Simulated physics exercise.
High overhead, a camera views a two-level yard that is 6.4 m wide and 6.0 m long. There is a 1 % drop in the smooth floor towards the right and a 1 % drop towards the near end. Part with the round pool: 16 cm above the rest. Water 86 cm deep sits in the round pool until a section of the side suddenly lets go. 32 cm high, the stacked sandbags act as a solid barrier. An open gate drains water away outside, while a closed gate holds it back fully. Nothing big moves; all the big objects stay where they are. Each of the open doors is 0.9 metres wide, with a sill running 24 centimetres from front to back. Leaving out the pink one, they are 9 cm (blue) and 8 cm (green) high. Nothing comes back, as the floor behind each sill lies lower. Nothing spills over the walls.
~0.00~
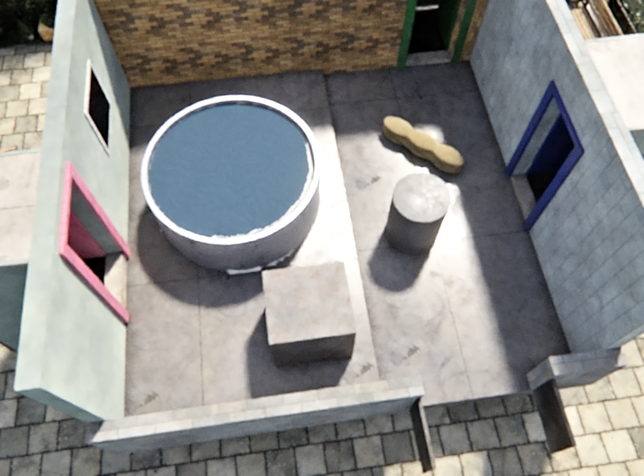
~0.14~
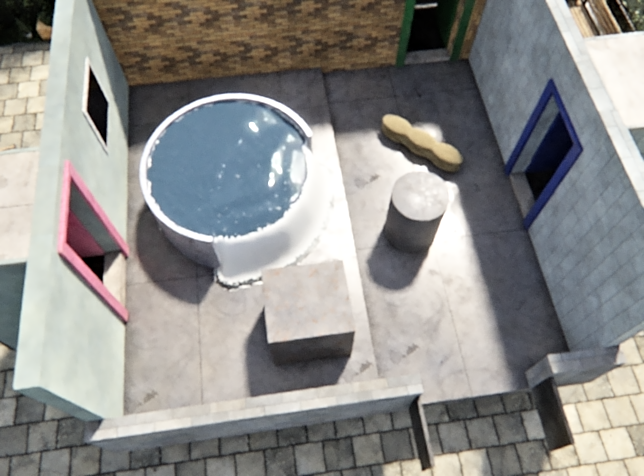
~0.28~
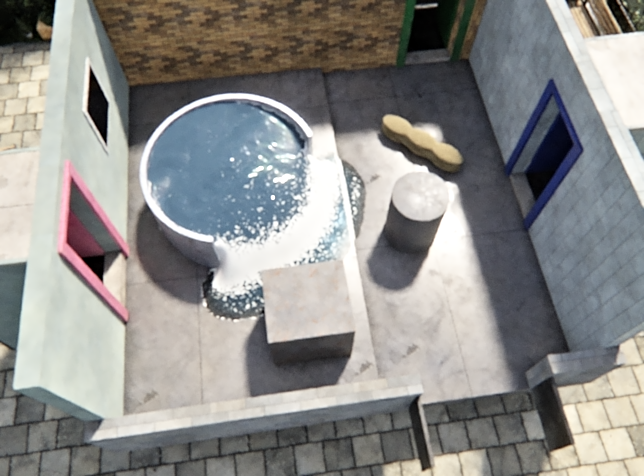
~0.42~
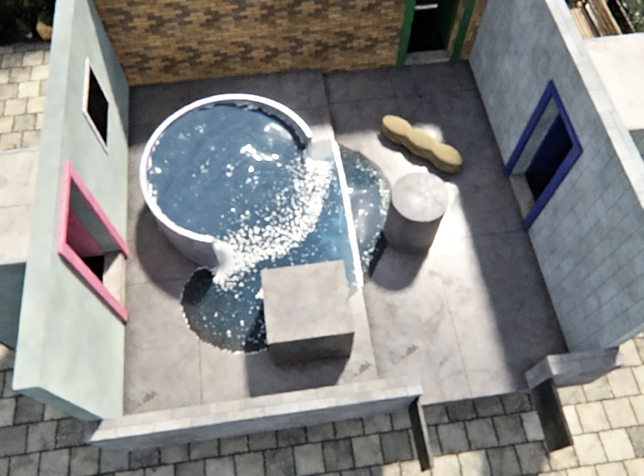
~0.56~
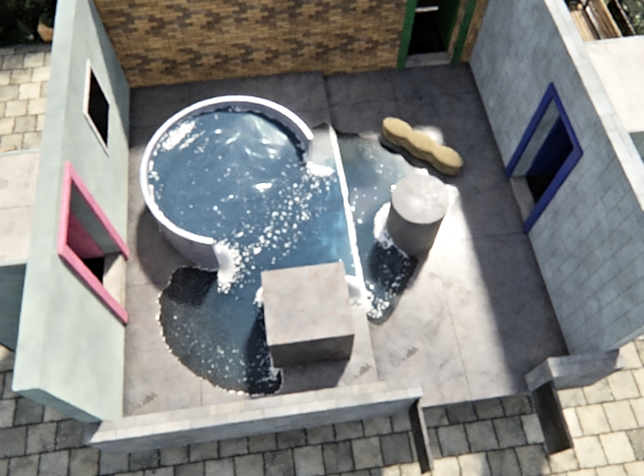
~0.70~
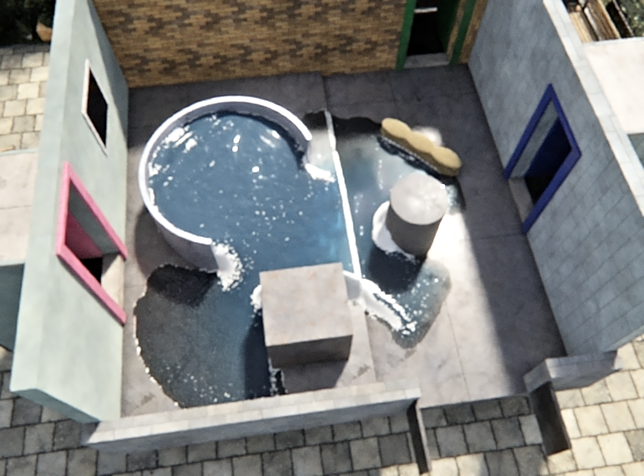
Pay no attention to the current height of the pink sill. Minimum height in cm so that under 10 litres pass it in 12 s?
I would say 5 cm.
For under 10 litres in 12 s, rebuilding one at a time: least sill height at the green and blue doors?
You'd want about 10.0 centimetres at green and about 26 centimetres at blue.
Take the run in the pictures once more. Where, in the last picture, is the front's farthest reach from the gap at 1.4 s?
Pixel: About (567, 369).
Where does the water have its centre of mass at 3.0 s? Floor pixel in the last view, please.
Approximately (344, 255).
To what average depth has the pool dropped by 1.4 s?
About 40 cm.
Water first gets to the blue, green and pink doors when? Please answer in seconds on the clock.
Times: Blue 0.9 s, green 1.8 s, pink 1.0 s.
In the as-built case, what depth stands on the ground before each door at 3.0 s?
In cm - blue: 21, green: 1, pink: 5.
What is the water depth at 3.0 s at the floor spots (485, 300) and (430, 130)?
Roughly 14 cm and 0 cm.
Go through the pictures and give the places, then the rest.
The first frame shows still water, 86 cm deep, in the round pool at (232, 167); the pink door at (103, 256) is dry.
In the second frame, the front is at (227, 284), 0.3 m from the gap at (298, 227); 0.6 m2 of floor is wet, 86 cm left at the back.
In the third frame, water pours out at (298, 229) and has run 0.8 m, to (229, 314); about 12 cm deep outside, 86 cm at the back.
In the fourth frame, the gap is at (298, 231), the front 1.3 m out at a hidden place; the back of the round pool holds 84 cm.
In the fifth frame, the front is at (273, 389), 1.9 m from the gap at (298, 234); 7.4 m2 of floor is wet, 72 cm left at the back.
In the sixth frame, the gap is at (297, 235), the front 2.5 m out at (460, 203); the back of the round pool holds 67 cm; 0.5 m in a straight line remain to the pink door at (100, 257).
After 1.4 s water covers 50 % of the floor, deepest (65 cm) near (567, 369); 4 cm at the pink door, 0 litres in over its 25 cm sill.
After 3.0 s water covers 70 % of the floor, deepest (34 cm) near (567, 369); 5 cm at the pink door, 0 litres in over its 25 cm sill.
After 12.0 s water covers 95 % of the floor, deepest (14 cm) near (501, 174); 3 cm at the pink door, 0 litres in over its 25 cm sill.
At the pink door as built, the water arrived by 1.0 s and peaked near 7 cm at 7.4 s.
With a sill of 4 cm, 22 litres would have come in within the 12 s; with 6 cm, 5 litres. So under 10 litres takes about 5 cm.
